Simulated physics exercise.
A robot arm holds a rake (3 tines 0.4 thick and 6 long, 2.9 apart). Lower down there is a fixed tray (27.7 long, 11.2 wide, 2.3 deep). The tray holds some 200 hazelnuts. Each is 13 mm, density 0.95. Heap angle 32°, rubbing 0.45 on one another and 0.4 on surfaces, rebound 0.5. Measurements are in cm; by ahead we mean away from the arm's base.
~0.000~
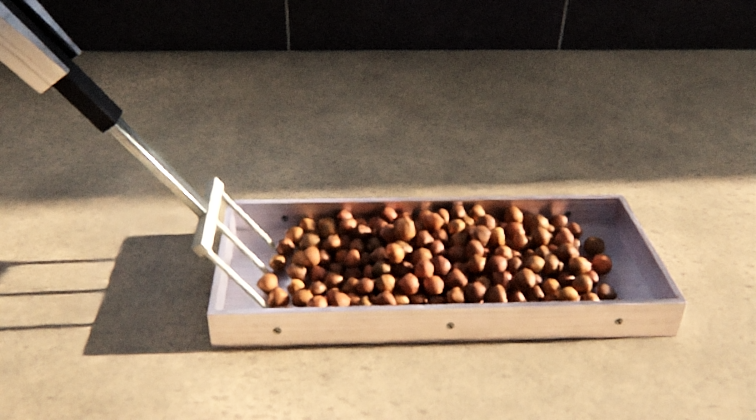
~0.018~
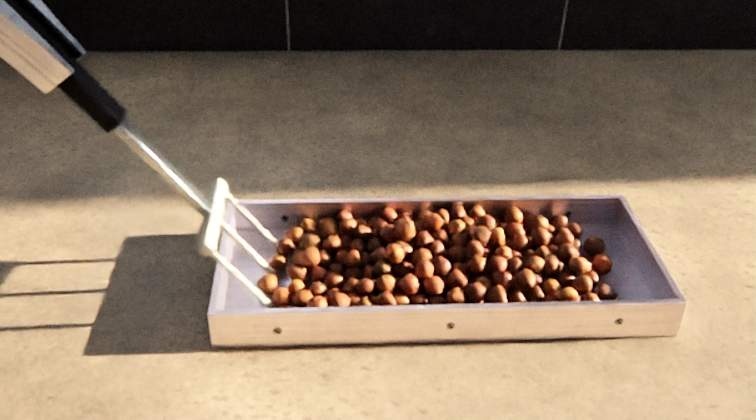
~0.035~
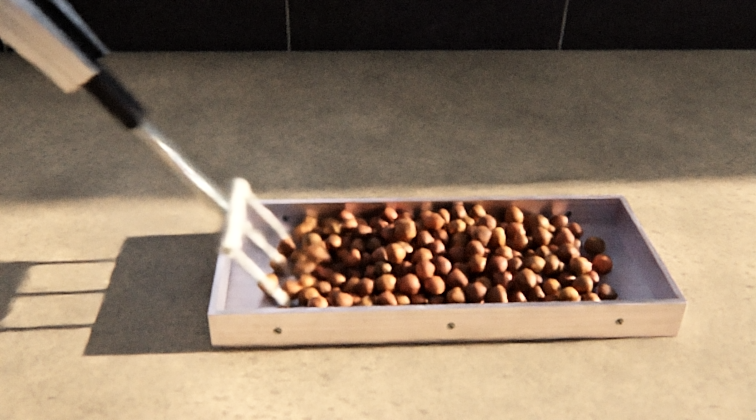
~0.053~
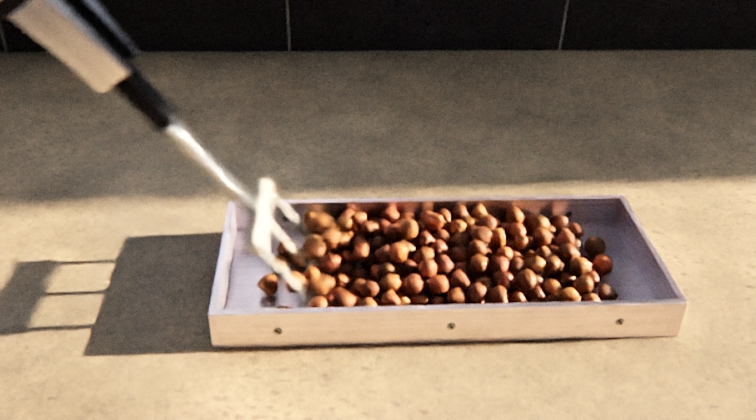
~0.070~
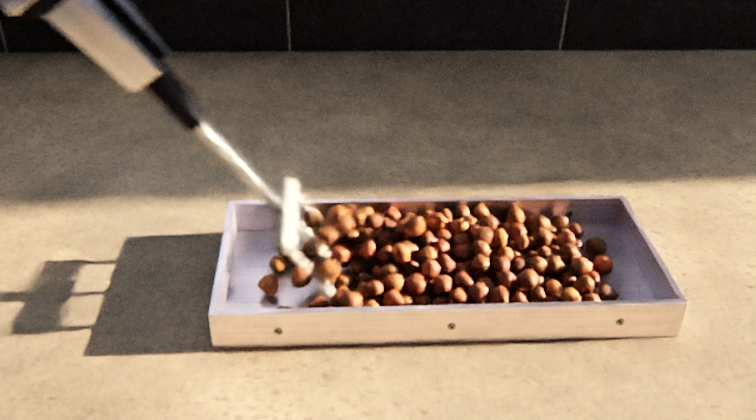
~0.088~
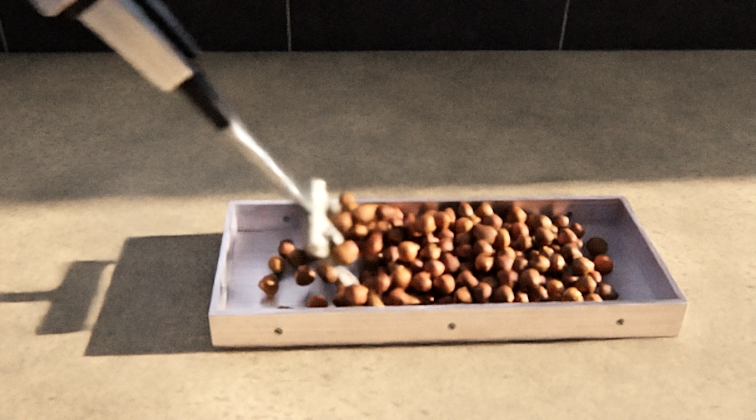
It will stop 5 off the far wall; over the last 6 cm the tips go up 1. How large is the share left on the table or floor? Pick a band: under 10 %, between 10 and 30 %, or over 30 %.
Between 10 and 30 %.
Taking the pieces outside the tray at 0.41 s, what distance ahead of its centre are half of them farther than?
20 cm, roughly.
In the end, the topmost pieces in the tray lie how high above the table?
3.5 cm, give or take.
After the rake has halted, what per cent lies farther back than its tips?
I'd say close to 50 per cent of it.
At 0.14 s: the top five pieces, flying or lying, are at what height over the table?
Roughly 6 centimetres.
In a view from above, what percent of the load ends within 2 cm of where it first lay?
That comes to some 20 per cent.
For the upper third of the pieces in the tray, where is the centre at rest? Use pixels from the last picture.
Looks like roughly (595, 250) to me.
After 0.14 s, sloping 54°, highest piece 6 above the table; 199 in the tray, 1 in flight or on the tool.
After 0.19 s, sloping 54°, highest piece 8 above the table; 197 in the tray, 3 in flight or on the tool.
After 0.41 s, sloping 54°, highest piece 3 above the table; 170 in the tray, 30 on the table or floor.
After 1.11 s, sloping 54°, highest piece 3 above the table; 168 in the tray, 32 on the table or floor.
At rest, 168 in the tray, 32 on the table or floor. That is 16 % on the table or floor.
